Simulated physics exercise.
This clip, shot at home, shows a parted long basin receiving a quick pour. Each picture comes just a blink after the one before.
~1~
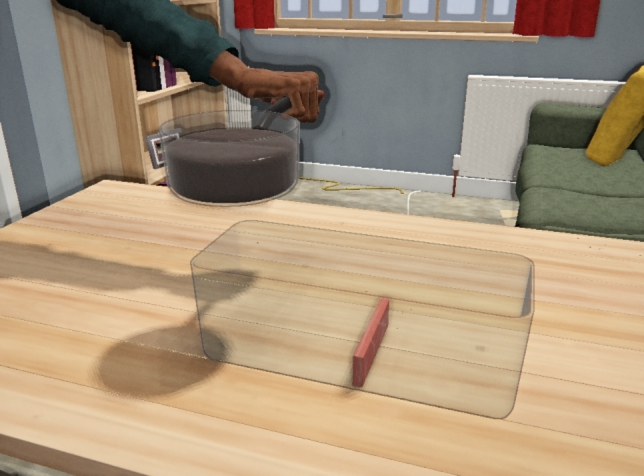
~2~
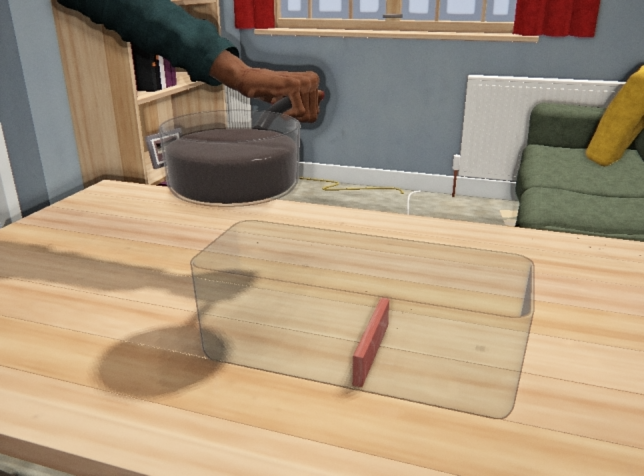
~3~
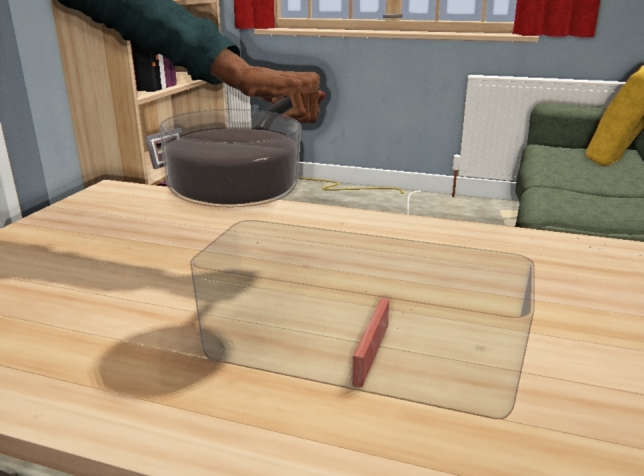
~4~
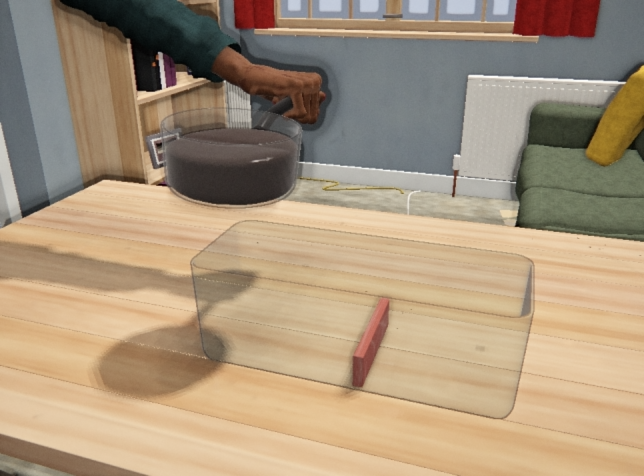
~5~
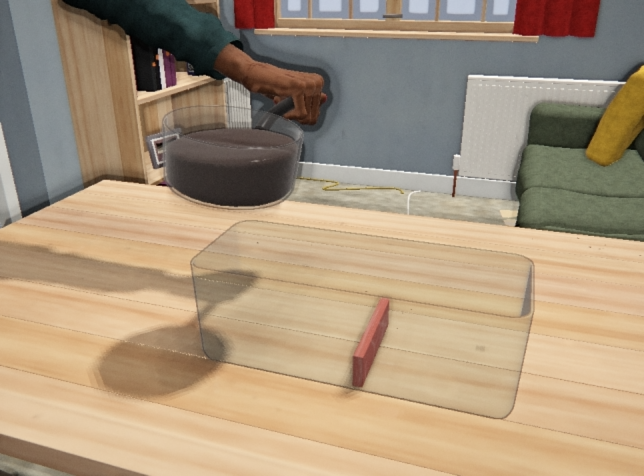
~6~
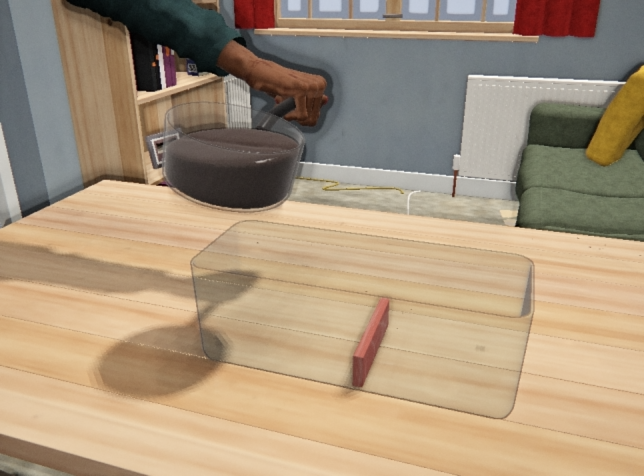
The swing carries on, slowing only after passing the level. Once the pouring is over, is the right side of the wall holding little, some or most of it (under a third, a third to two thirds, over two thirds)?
It holds little.
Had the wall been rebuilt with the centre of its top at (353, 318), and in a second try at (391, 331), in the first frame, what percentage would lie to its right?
The first placement leaves close to 35 per cent, the second close to 5 per cent.
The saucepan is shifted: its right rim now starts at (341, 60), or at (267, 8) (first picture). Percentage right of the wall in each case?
Roughly 70 per cent, then roughly 15 per cent.
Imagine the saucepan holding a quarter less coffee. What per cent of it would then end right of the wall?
5 %.
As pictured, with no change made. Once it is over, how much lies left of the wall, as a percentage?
90 % or thereabouts.
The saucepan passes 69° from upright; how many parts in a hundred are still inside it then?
I'd put it near 50 %.
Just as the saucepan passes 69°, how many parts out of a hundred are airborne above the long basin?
Roughly 30 %.
A moment on, the saucepan is tipped part way and 48 per cent is still to pour, 23 is left of the wall and 0 right of it.
Next, the saucepan is tipped right over and 5 per cent is still to pour, 85 is left of the wall and 6 right of it.
Then the saucepan is tipped right over and 0 per cent is still to pour, 92 is left of the wall and 7 right of it.
Later the saucepan is tipped right over and 0 per cent is still to pour, 92 is left of the wall and 7 right of it.
Finally, 92 per cent lies left of the wall, 7 right of it and 0 outside.
